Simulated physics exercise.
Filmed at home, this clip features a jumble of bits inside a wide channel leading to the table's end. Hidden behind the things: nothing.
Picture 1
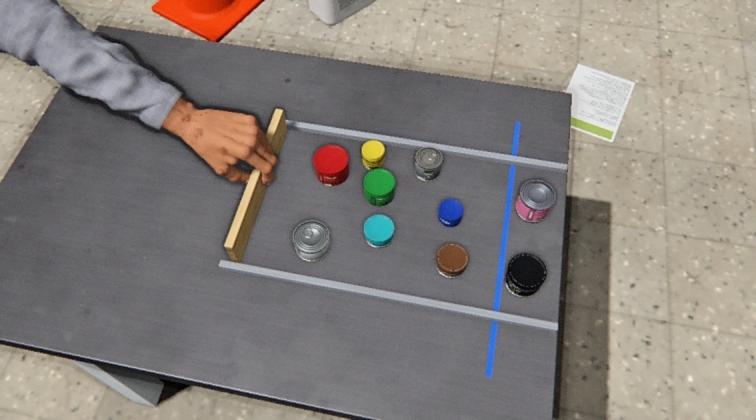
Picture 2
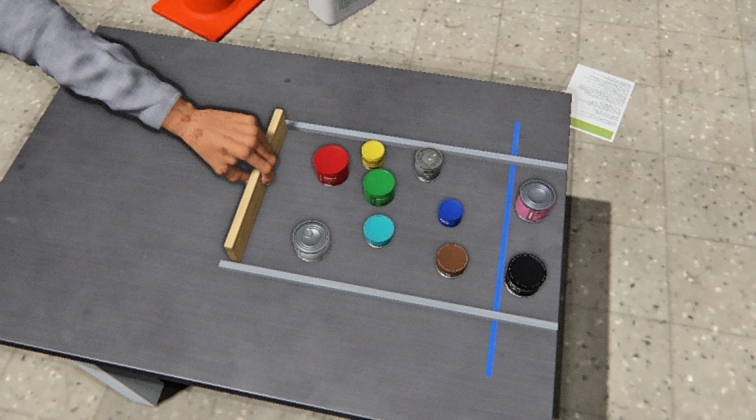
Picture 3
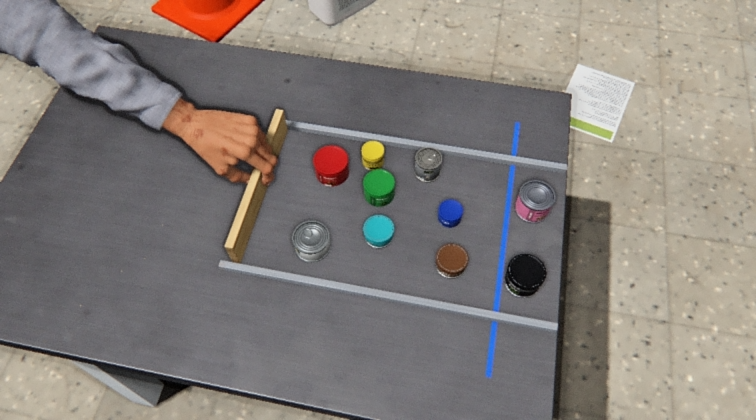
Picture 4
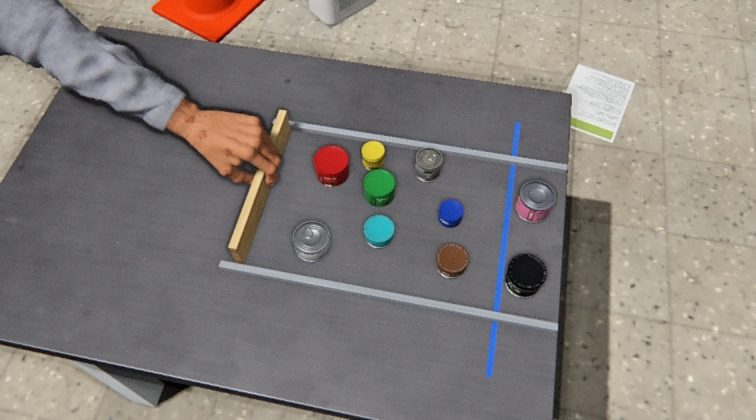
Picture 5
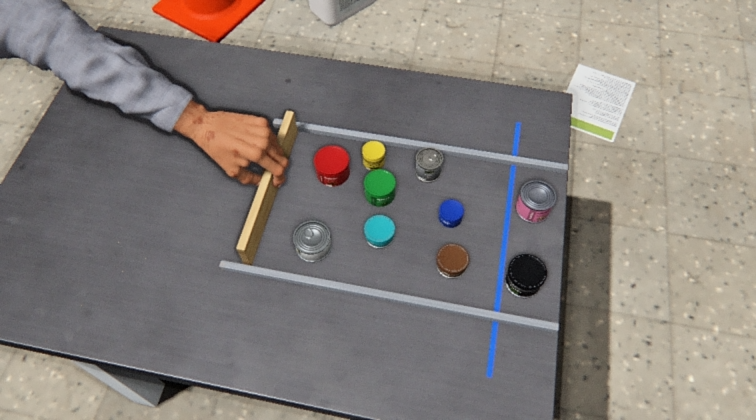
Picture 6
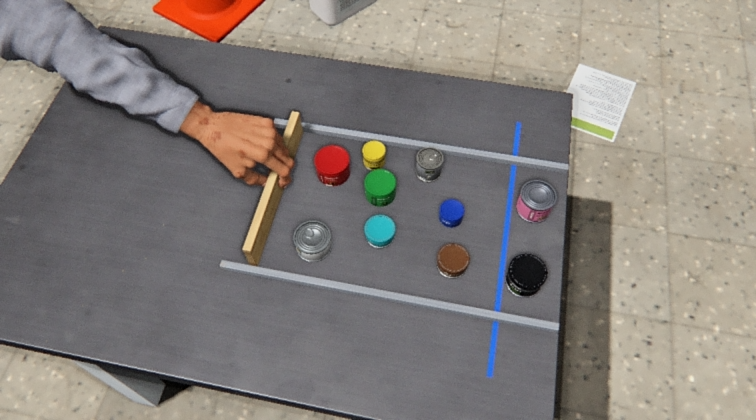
On a dark tabletop, a hand slides a wooden board slightly right between two rails towards colourful pots that stay almost still.
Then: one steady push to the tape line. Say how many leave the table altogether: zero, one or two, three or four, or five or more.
I reckon the number that spills over the end lands at one or two.
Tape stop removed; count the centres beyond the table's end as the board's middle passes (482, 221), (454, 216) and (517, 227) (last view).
Place by place, 0, 0 and 2.
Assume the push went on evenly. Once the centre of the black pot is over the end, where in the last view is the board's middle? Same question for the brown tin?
First it's close to (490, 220), next close to (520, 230).
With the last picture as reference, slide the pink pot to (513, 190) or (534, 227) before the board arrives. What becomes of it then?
Order of tries: On, off.
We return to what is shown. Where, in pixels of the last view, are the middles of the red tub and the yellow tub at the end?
Red tub at (529, 195), yellow tub at (525, 172).
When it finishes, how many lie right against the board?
It adds up to 4.
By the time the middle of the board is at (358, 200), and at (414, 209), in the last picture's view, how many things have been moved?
I count 5 first and 8 after.
Soon after, none off yet; pink pot at rest near (536, 202); black pot at rest near (526, 276); brown tin at rest near (453, 261).
Then, none off yet; pink pot at rest near (536, 202); black pot moved a little near (539, 277); brown tin moved well along near (507, 264).
By the end, the number that fall off is one or two; fallen, black pot.
